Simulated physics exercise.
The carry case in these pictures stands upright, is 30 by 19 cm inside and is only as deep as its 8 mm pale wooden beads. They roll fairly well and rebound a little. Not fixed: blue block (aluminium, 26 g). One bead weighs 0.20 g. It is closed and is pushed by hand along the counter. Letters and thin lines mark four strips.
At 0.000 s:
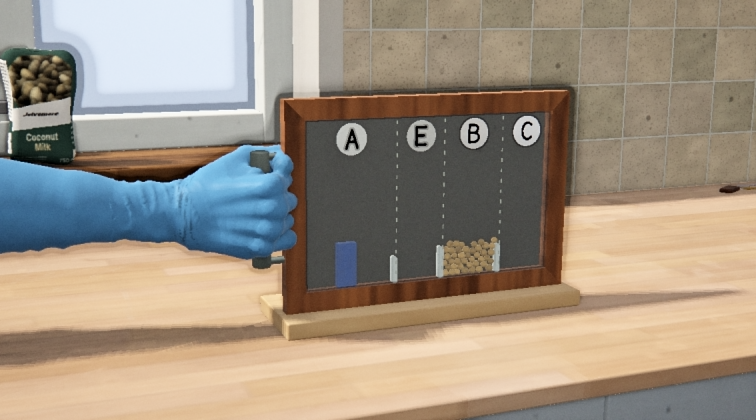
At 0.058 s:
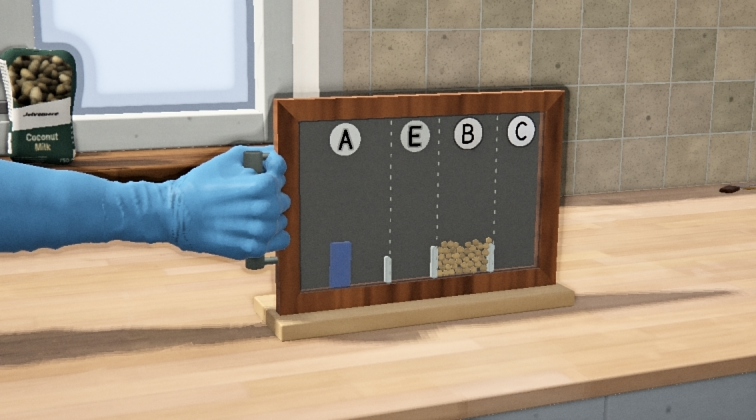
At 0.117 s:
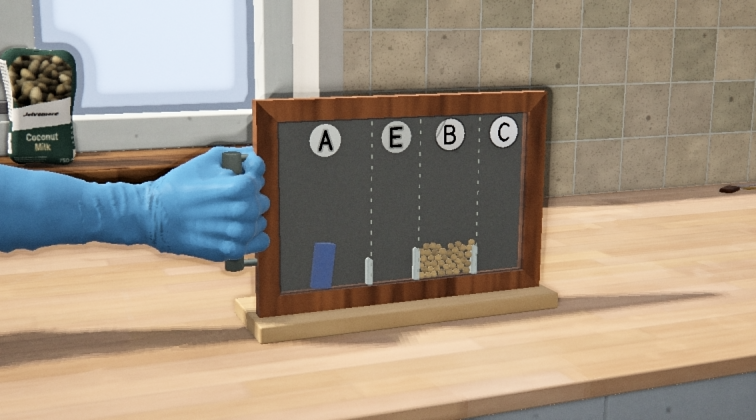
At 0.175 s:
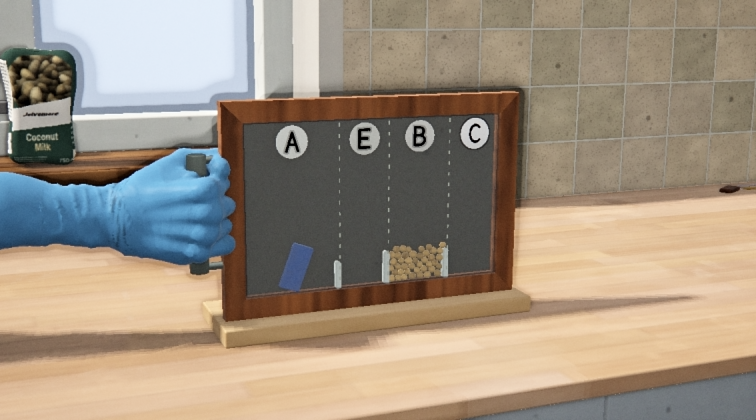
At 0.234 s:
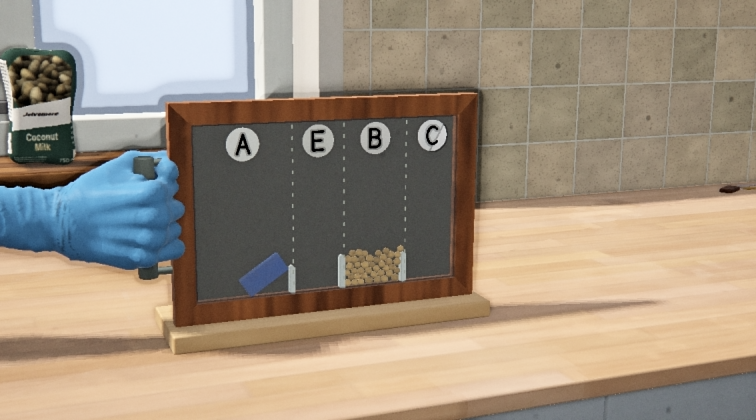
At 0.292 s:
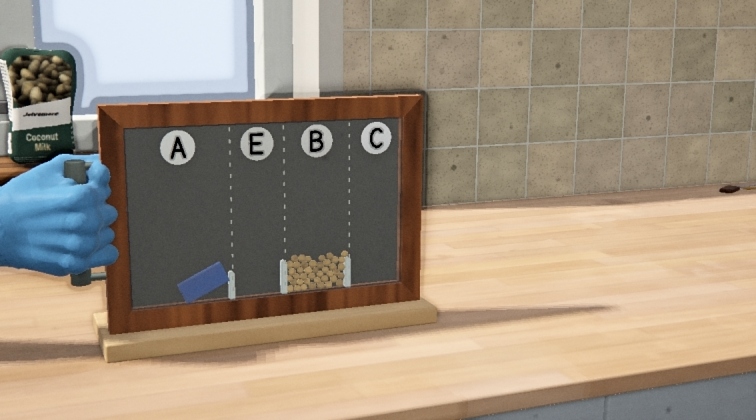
The clip shows a blue-gloved hand pushing a wood-framed panel marked A, E, B and C leftward along a counter, while the upright blue block inside tilts right and leans against a low divider beside the pale beads' section.
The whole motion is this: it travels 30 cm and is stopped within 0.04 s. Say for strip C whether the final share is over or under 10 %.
Strip C under 10 %.
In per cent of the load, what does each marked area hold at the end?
Strip A: 0; strip B: 95; strip C: 0; strip E: 5.
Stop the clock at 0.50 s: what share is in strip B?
About 95 per cent.
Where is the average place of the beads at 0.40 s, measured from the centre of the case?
About 5 cm right and 7 cm below.
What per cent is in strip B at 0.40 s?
Roughly 100 per cent.
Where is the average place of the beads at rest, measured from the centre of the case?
Some 4 cm right and 8 cm below.
After 0.40 s, it is 30 cm to the left; the beads' middle is 5 cm right of and 7 cm below the centre; B 100 %.
After 0.50 s, it is 30 cm to the left; the beads' middle is 4 cm right of and 7 cm below the centre; B 95 %, E 5 %.
After 0.65 s, it is 30 cm to the left; the beads' middle is 4 cm right of and 8 cm below the centre; B 95 %, E 5 %.
At rest by 1.0 s, it is 30 cm to the left; A 0 %, B 95 %, C 0 %, E 5 %.
